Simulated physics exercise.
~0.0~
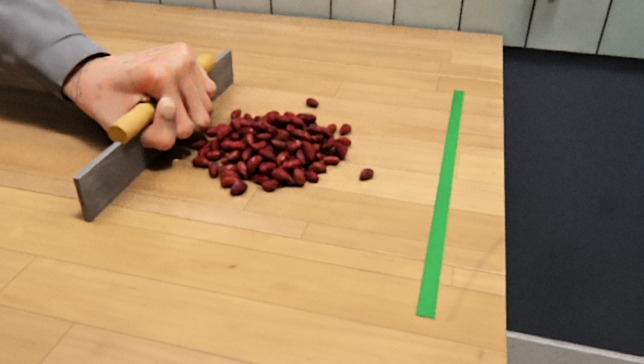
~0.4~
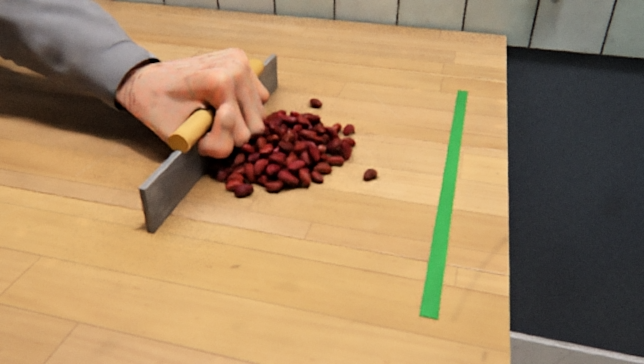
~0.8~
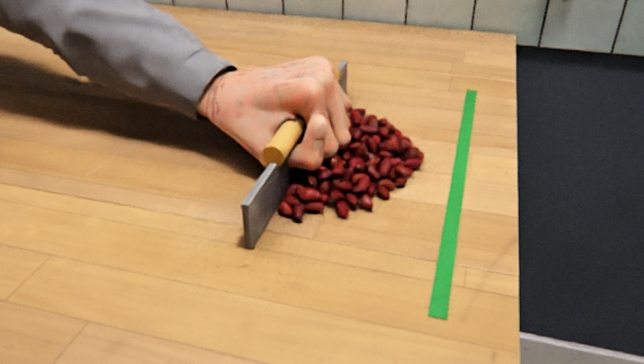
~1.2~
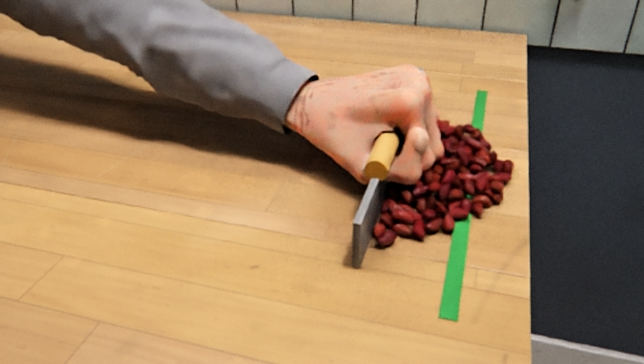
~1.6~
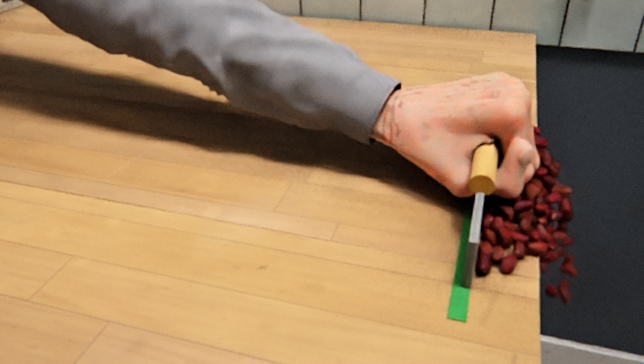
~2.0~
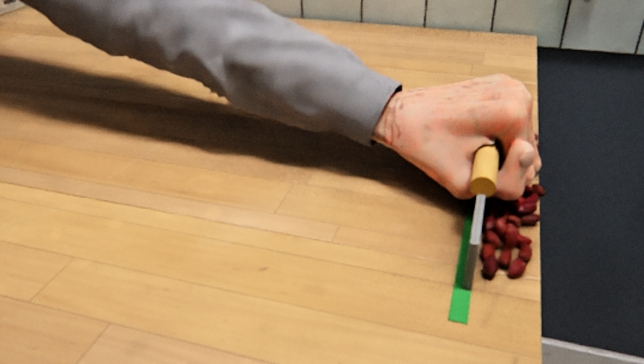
On a wooden tabletop, a hand pushing dark red beans right with a scraper, stopping at green tape as some spill over the edge.
